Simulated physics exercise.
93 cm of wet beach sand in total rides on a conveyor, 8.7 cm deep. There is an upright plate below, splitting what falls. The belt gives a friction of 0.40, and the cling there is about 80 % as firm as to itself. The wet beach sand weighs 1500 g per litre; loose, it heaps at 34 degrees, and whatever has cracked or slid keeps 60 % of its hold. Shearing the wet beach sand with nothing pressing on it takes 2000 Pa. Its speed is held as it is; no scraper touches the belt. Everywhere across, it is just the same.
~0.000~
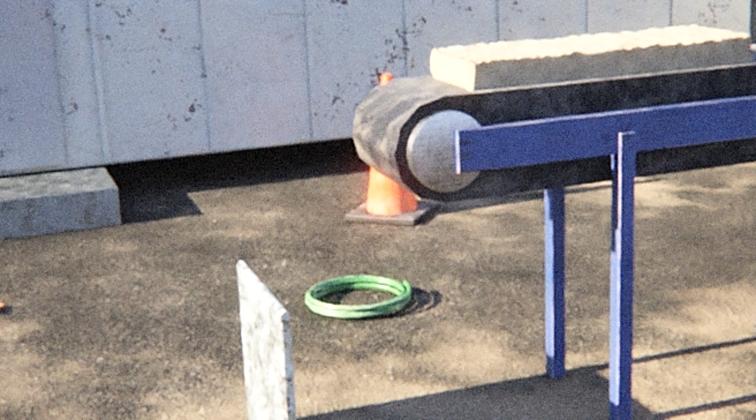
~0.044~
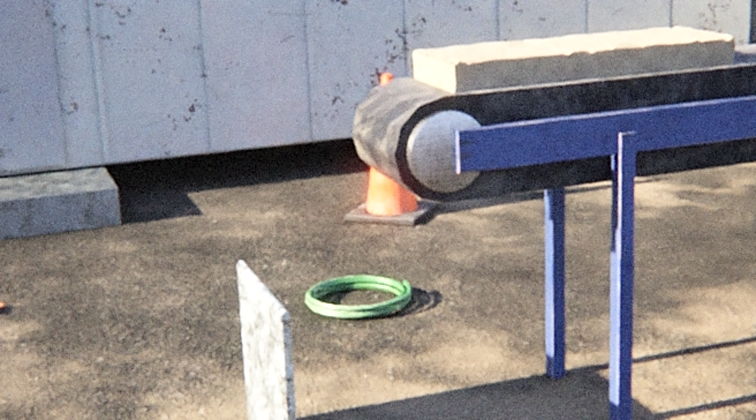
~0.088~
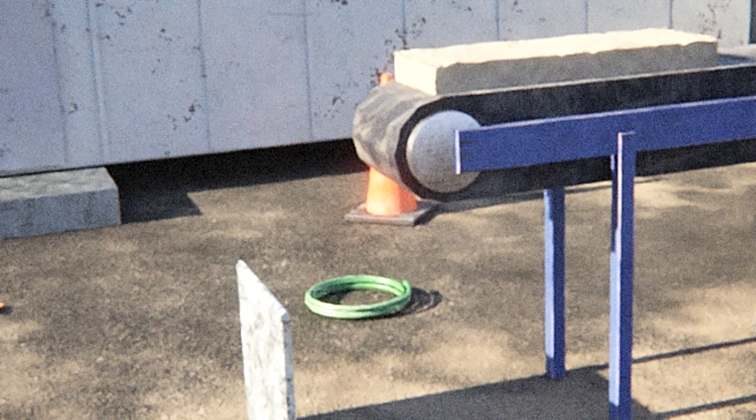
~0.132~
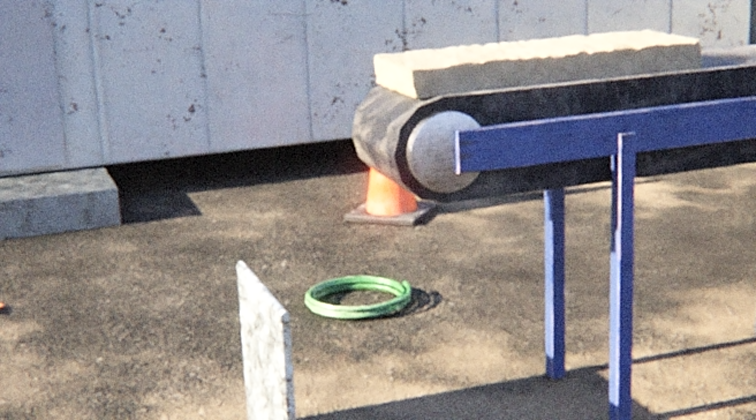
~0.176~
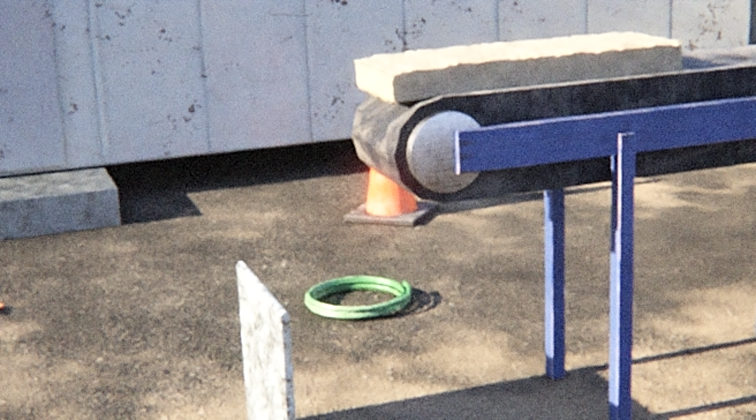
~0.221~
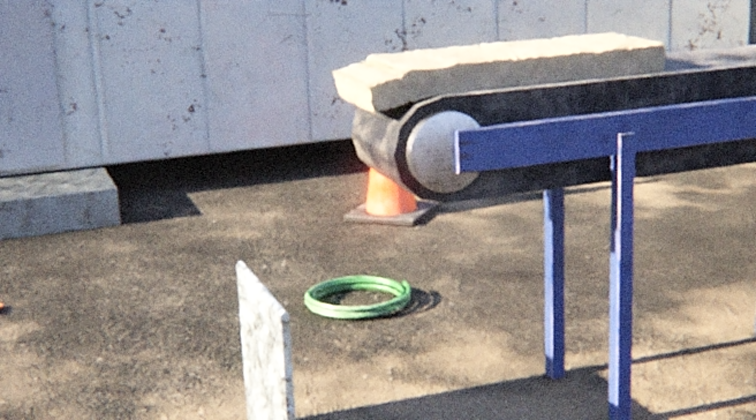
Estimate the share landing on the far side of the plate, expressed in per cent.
I would say near 85 %.
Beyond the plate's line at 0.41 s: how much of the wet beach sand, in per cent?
Some 0 per cent.
By 0.41 s, 0 % is beyond the plate's line.
By 0.64 s, 30 % is beyond the plate's line.
By 0.87 s, 59 % is beyond the plate's line.
By 1.10 s, 85 % is beyond the plate's line.
By 2.24 s, at the end, 85 % is beyond the plate's line.
